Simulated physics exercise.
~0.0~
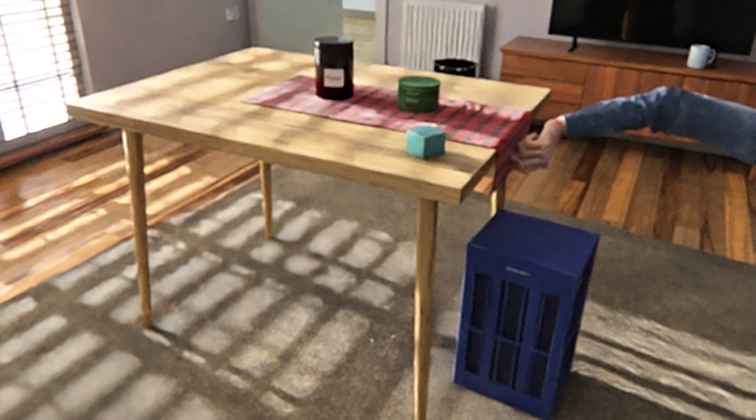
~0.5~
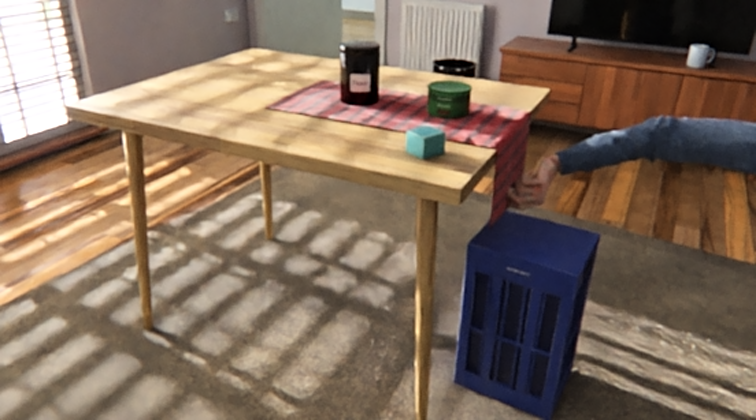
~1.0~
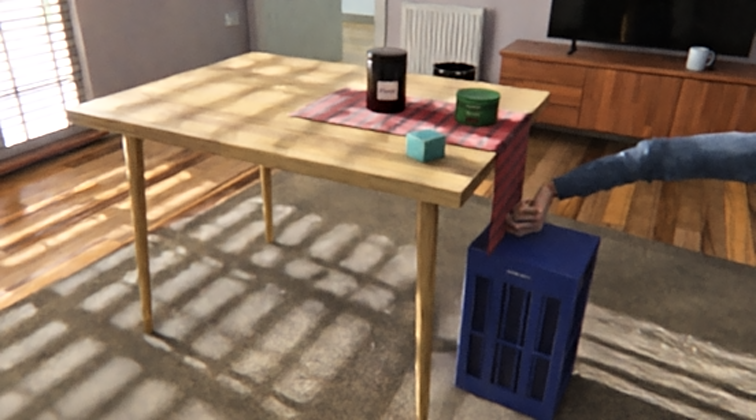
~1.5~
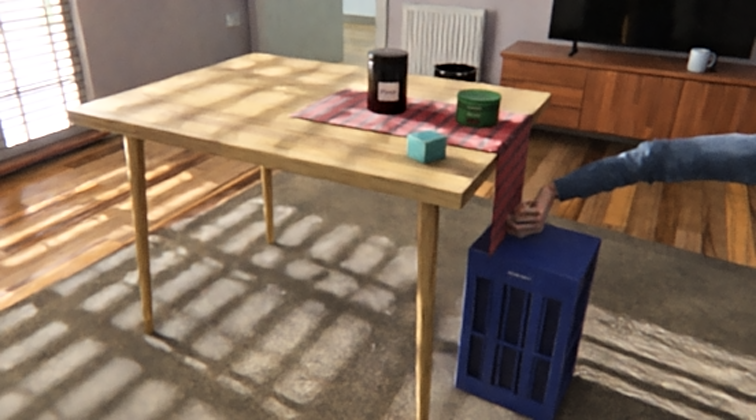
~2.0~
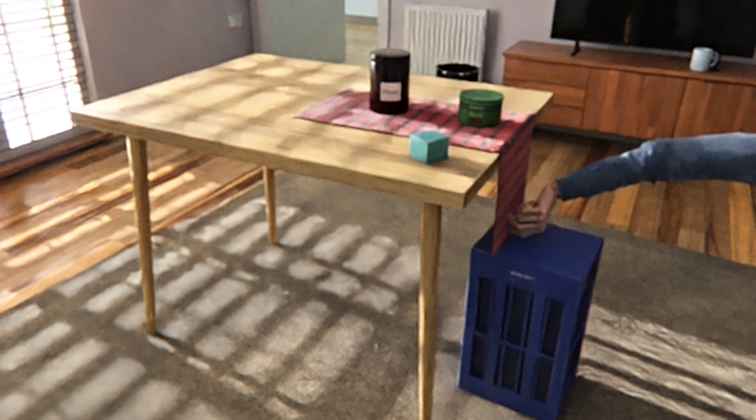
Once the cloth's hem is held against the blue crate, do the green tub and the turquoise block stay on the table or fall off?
They both stay on the table. The green tub is carried to the right with the cloth but stops short of the edge, and the turquoise block does not move from its place.
In a sunlit living room, a hand pulling a red cloth down to a blue crate, jars sliding along, turquoise block staying put.
